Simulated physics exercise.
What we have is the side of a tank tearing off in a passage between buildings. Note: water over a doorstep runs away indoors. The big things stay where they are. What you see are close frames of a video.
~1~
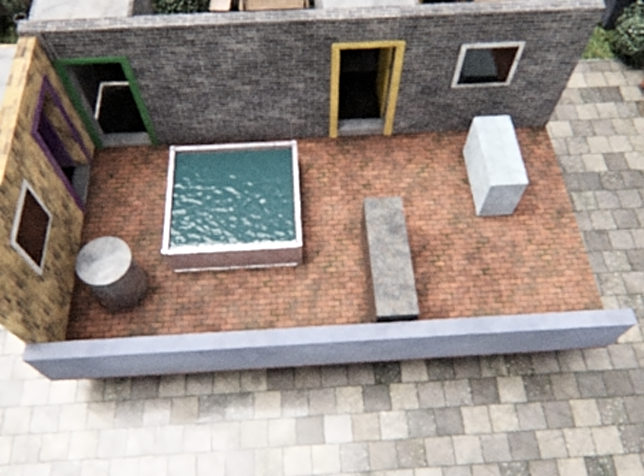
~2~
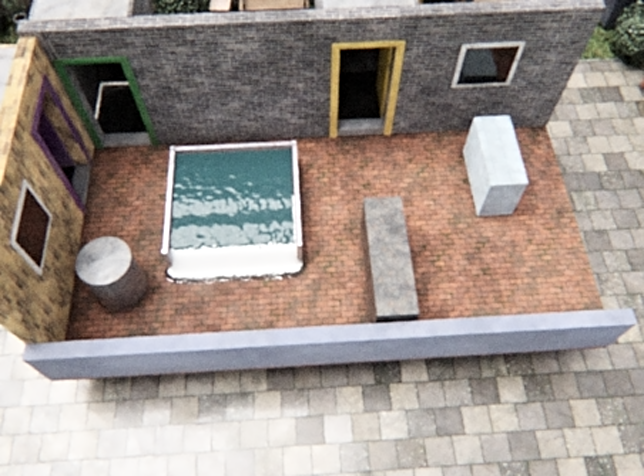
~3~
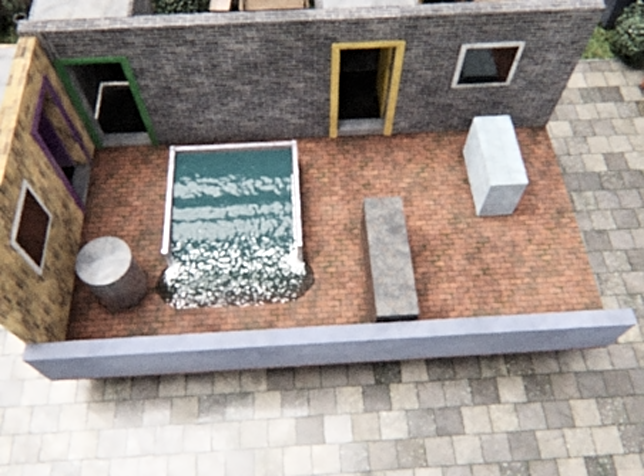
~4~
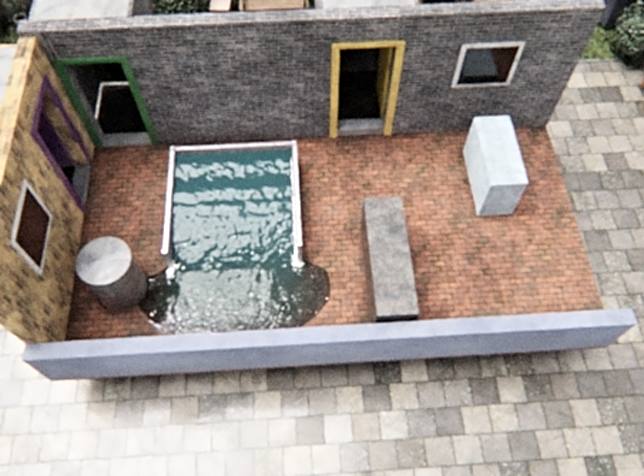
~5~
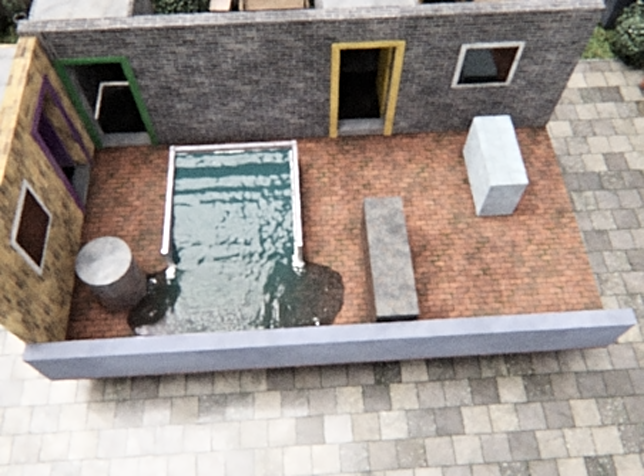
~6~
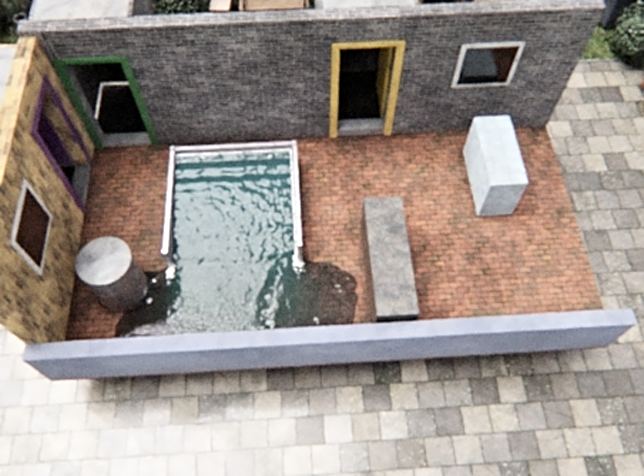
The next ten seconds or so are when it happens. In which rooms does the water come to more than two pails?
Taking them in turn, the purple door keeps to two pails or fewer, the yellow door keeps to two pails or fewer, the green door goes beyond two pails.
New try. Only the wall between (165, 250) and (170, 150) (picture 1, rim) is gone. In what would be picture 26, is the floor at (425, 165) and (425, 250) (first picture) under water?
Point one not reached; point two not reached.
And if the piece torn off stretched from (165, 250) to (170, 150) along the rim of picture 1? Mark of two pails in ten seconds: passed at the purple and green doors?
Result - purple door overshoots, green door overshoots.
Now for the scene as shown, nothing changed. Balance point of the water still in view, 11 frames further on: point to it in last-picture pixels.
Close to pixel (235, 283).
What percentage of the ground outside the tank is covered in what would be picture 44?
Roughly 65 percent, I reckon.
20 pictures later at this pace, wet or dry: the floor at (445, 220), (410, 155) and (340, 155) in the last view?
Result, in order: Unflooded / unflooded / waterlogged.
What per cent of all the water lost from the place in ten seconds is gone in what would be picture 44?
I'd estimate some 35 per cent.
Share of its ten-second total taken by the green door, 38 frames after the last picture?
About 65 per cent.
A moment on, water covers 20 % of the floor; the purple door not reached, the yellow door not reached, the green door not reached.
Next, water covers 30 % of the floor; the purple door not reached, the yellow door not reached, the green door not reached.
Then, water covers 55 % of the floor; the purple door wet at the sill, nothing in, the yellow door wet at the sill, nothing in, the green door wet at the sill, nothing in.
Later, water covers 65 % of the floor; the purple door wet at the sill, nothing in, the yellow door wet at the sill, nothing in, the green door over two buckets in.
In the end, water covers 85 % of the floor; the purple door under two buckets in, the yellow door wet at the sill, nothing in, the green door far over two buckets in.
